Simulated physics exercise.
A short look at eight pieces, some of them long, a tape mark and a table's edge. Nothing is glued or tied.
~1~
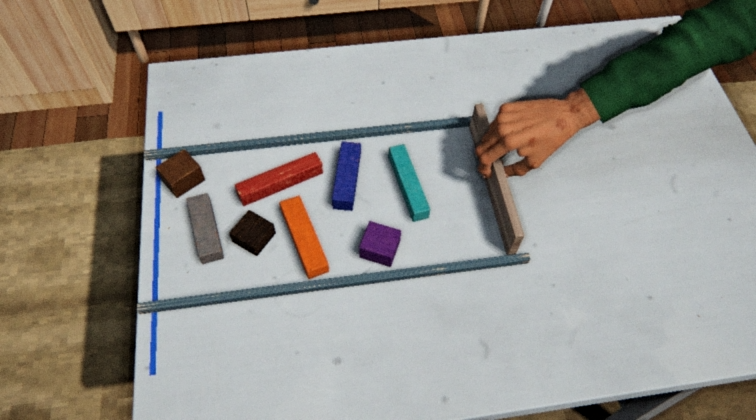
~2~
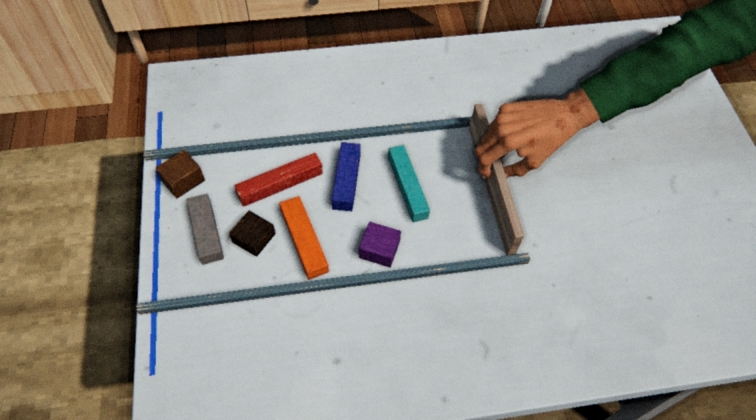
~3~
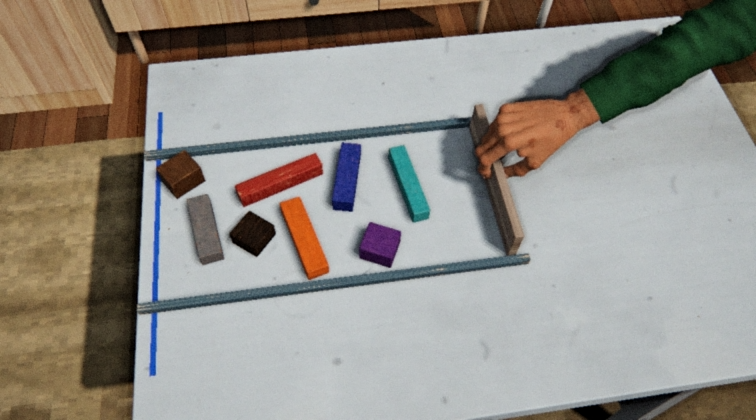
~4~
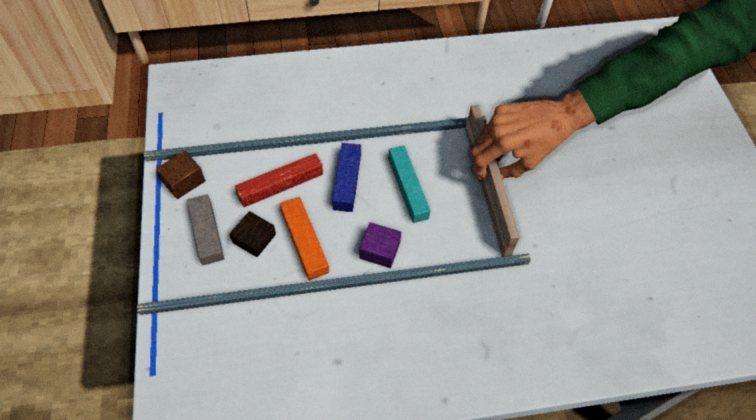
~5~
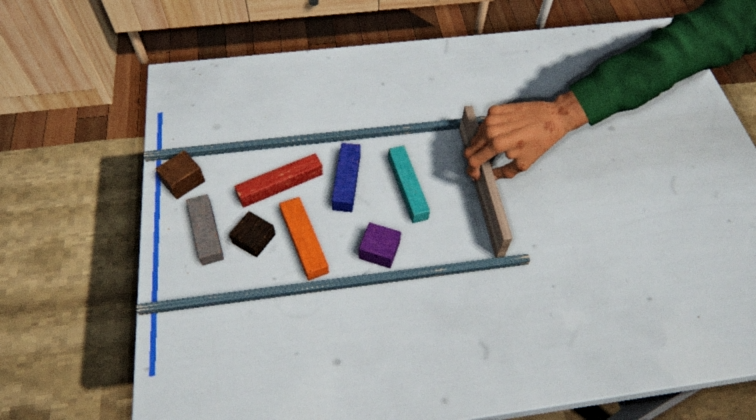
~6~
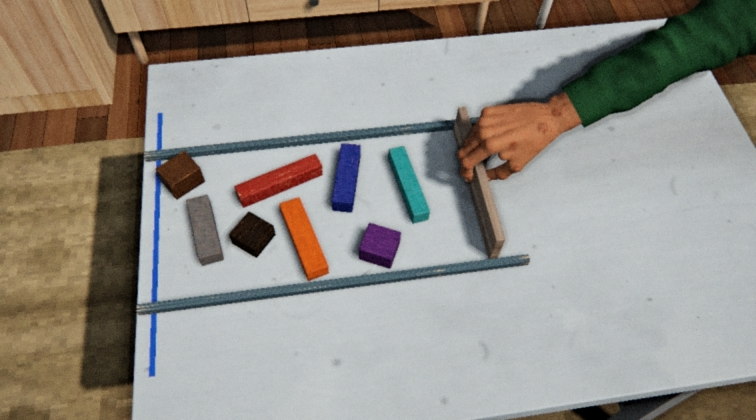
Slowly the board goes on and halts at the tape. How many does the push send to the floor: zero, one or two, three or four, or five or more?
As it turns out, the number that fall off is five or more.
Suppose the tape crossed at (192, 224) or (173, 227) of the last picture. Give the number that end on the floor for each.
The counts: 4 and 5.
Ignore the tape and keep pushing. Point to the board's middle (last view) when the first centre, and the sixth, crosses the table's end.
At (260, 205) for the first, at (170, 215) for the sixth.
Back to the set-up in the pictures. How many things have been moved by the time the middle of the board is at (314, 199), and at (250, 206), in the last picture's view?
The counts are 7 and 8.
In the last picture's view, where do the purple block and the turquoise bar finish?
Near (134, 283) and (146, 213).
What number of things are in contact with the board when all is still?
That makes 2.
A little later, none off yet; brown block at rest near (181, 175); grey bar at rest near (205, 229); black block at rest near (253, 235).
Next, none off yet; brown block at rest near (181, 175); grey bar shifted about its own width near (146, 252); black block shifted well along near (186, 248).
When it is over, the number that fall off is five or more; down, blue bar, orange bar, red bar, black block, grey bar and brown block.
